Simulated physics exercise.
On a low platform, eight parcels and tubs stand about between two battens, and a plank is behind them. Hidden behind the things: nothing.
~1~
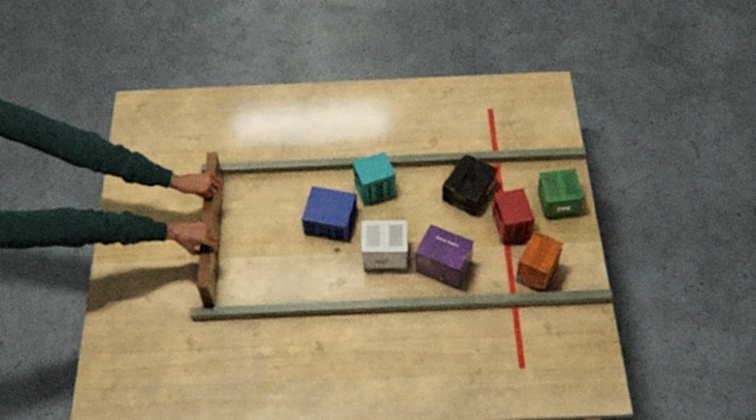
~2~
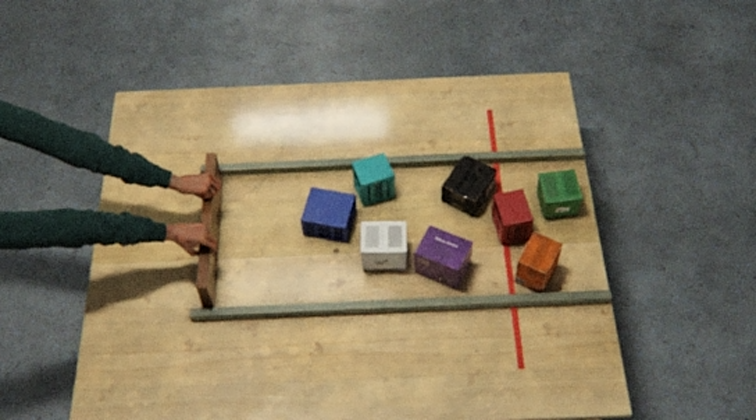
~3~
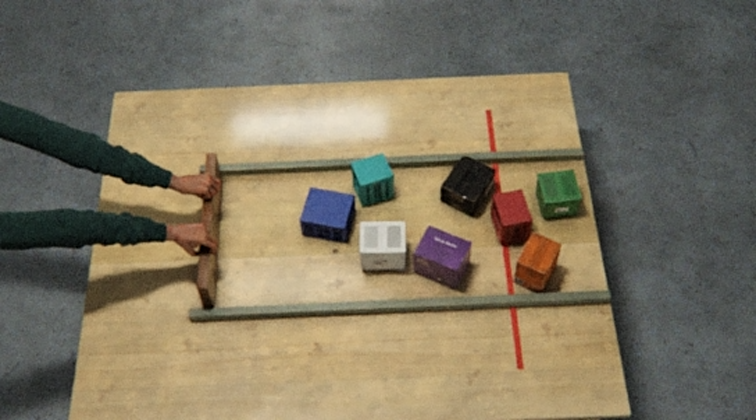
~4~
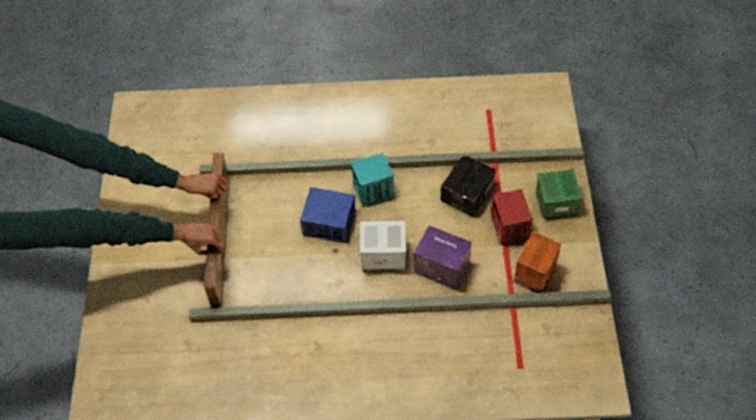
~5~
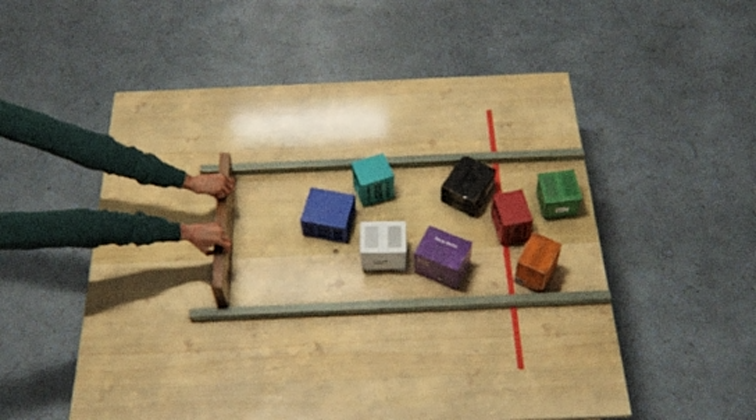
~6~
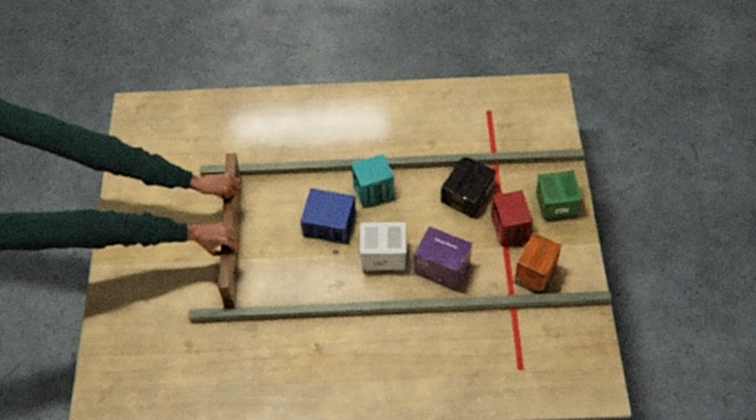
Two hands easing a wooden plank slightly right between two battens, towards eight coloured boxes that stay still on a pale platform.
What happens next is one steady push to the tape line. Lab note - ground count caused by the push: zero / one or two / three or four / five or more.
Lost: One or two.
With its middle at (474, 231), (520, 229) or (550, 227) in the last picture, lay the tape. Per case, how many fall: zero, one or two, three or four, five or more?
In the order of the places given: No fall at all; just one or two; five or over.
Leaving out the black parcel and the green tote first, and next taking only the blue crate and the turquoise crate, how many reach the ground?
Count: 1 (first case); 1 (second).
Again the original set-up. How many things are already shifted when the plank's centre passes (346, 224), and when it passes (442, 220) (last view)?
At the first spot 2, then 6.
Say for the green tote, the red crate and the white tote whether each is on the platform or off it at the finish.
Green tote: Drops; red crate: Stays; white tote: Stays.
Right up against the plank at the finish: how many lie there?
3 touch it.
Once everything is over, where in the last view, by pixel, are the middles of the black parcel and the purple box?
(559, 175), and the other (577, 261).
A little later, none off yet; green tote at rest near (558, 195); orange box at rest near (537, 264); red crate at rest near (511, 218).
Next, none off yet; green tote at rest near (558, 195); orange box shifted about its own width near (567, 266); red crate moving near (515, 219).
When it is over, the number that fall off is one or two; down, orange box and green tote.
